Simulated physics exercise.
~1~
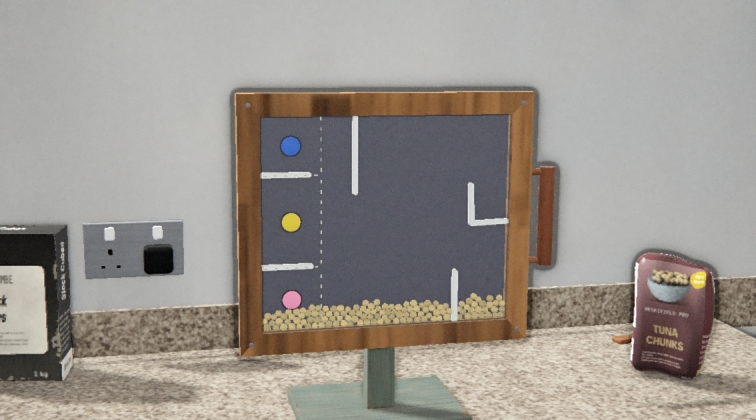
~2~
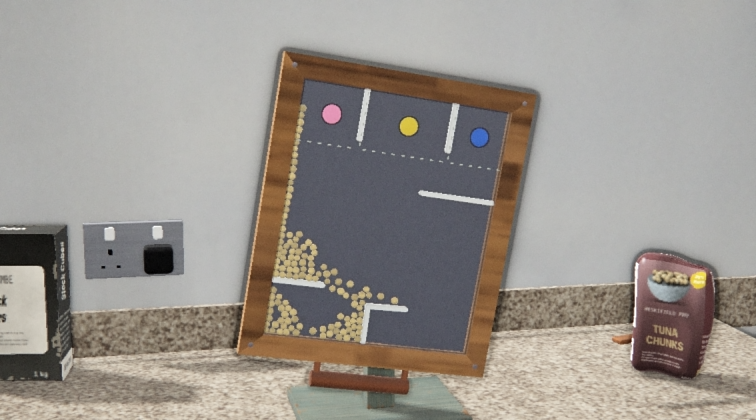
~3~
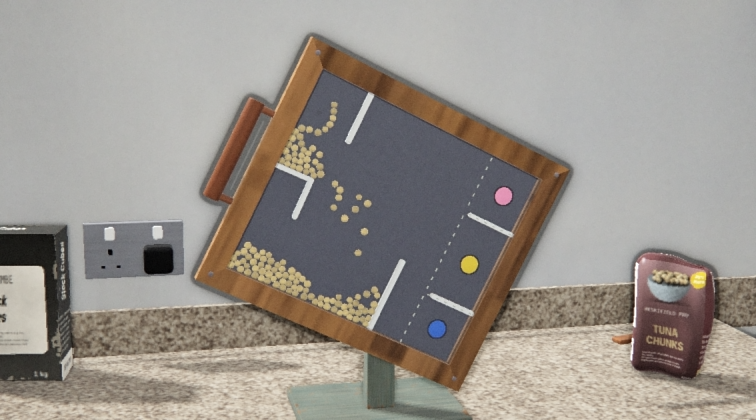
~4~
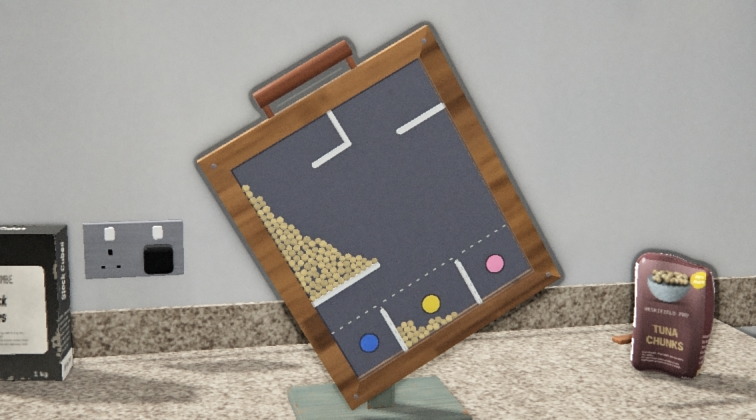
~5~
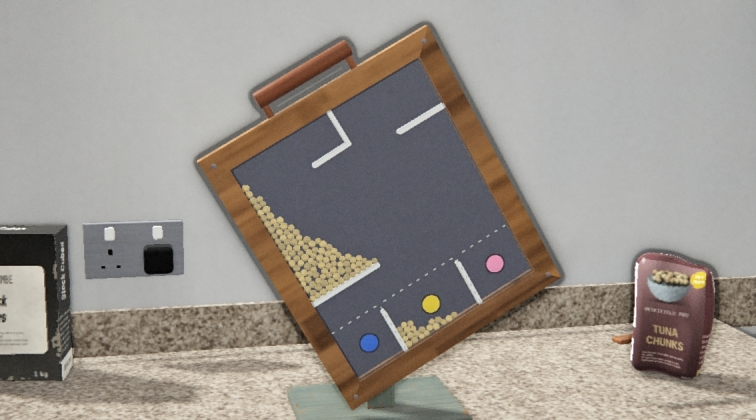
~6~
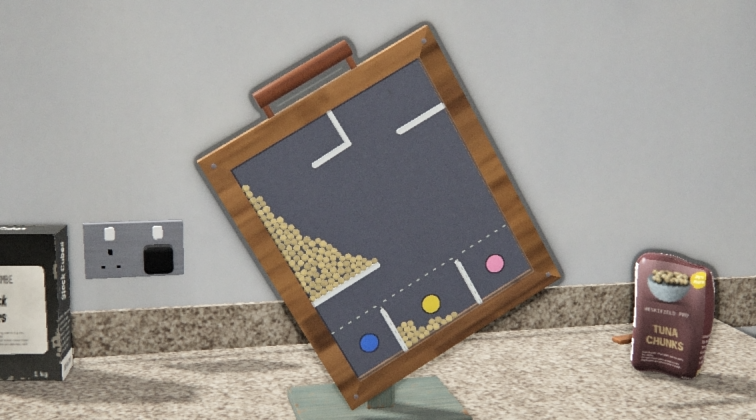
At the start, a wooden-framed case with a clear face stands upright on a kitchen counter, its dried chickpeas spread along the bottom and three stickered pockets stacked at the left. The case turns clockwise, bringing the pockets to the top while chickpeas gather low on the left around the white ledges. It keeps turning the same way, and chickpeas tumble off a ledge as the pockets swing to the right. Turning further, it stops at a tilt with the pockets along the bottom. Most chickpeas rest heaped on a ledge at the left, some lie in the yellow pocket, and the blue and pink pockets stay empty.
